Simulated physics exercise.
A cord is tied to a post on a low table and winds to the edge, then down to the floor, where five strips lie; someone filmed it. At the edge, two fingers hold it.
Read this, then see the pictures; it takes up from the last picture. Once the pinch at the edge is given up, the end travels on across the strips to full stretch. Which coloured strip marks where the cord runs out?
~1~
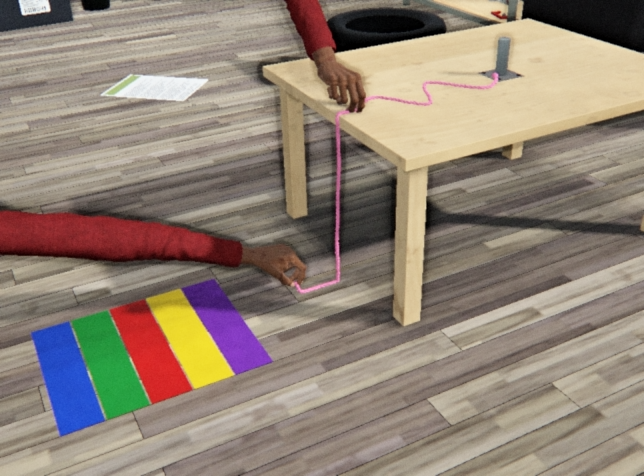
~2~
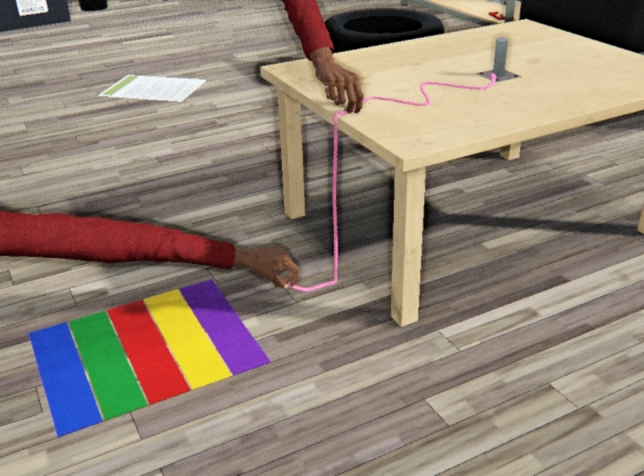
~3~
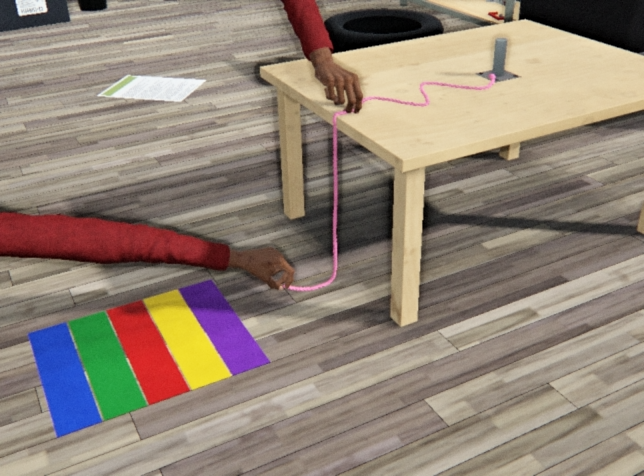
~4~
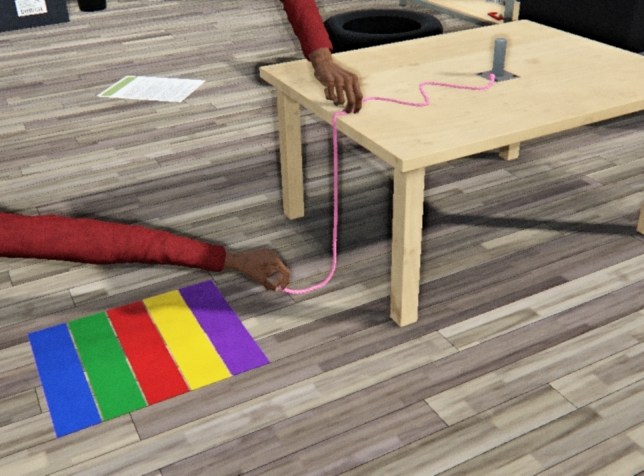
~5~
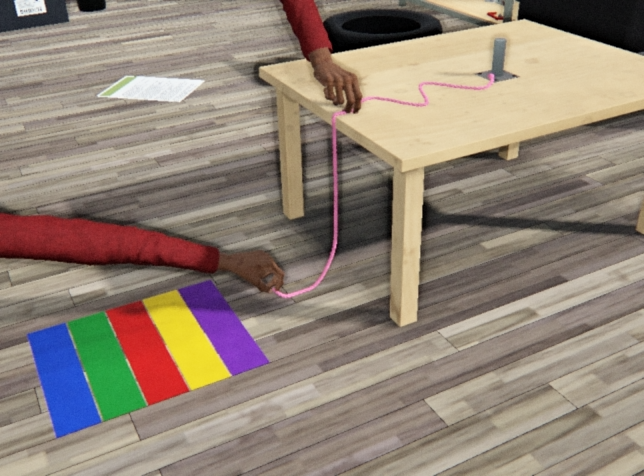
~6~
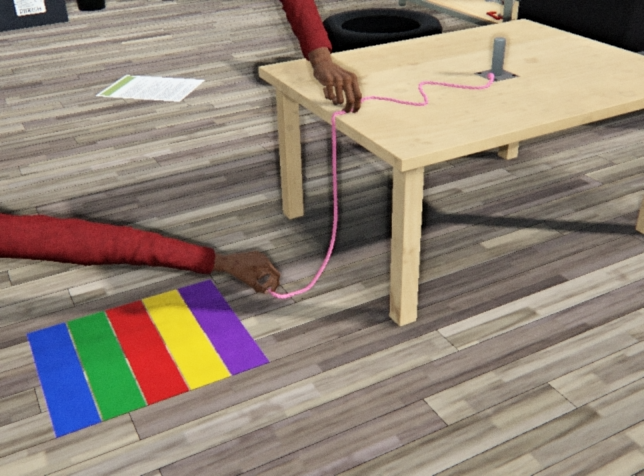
Blue.
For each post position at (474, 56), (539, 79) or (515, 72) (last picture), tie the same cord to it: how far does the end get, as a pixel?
Taking the tries in turn, you get (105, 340), (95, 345) and (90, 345).
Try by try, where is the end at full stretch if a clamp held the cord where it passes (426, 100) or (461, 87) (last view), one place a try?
About (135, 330) and (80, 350).
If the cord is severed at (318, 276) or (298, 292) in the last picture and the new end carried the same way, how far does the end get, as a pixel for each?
Estimated pixels: (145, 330) then (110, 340).
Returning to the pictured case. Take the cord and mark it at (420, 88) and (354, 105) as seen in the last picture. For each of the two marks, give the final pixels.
The first one ends up at (396, 98) and the second one at (285, 153).
Early on, end near (123, 336); over red.
Midway, end near (82, 349); over green.
At the end of the slack, end near (57, 356); over blue. The blue one.
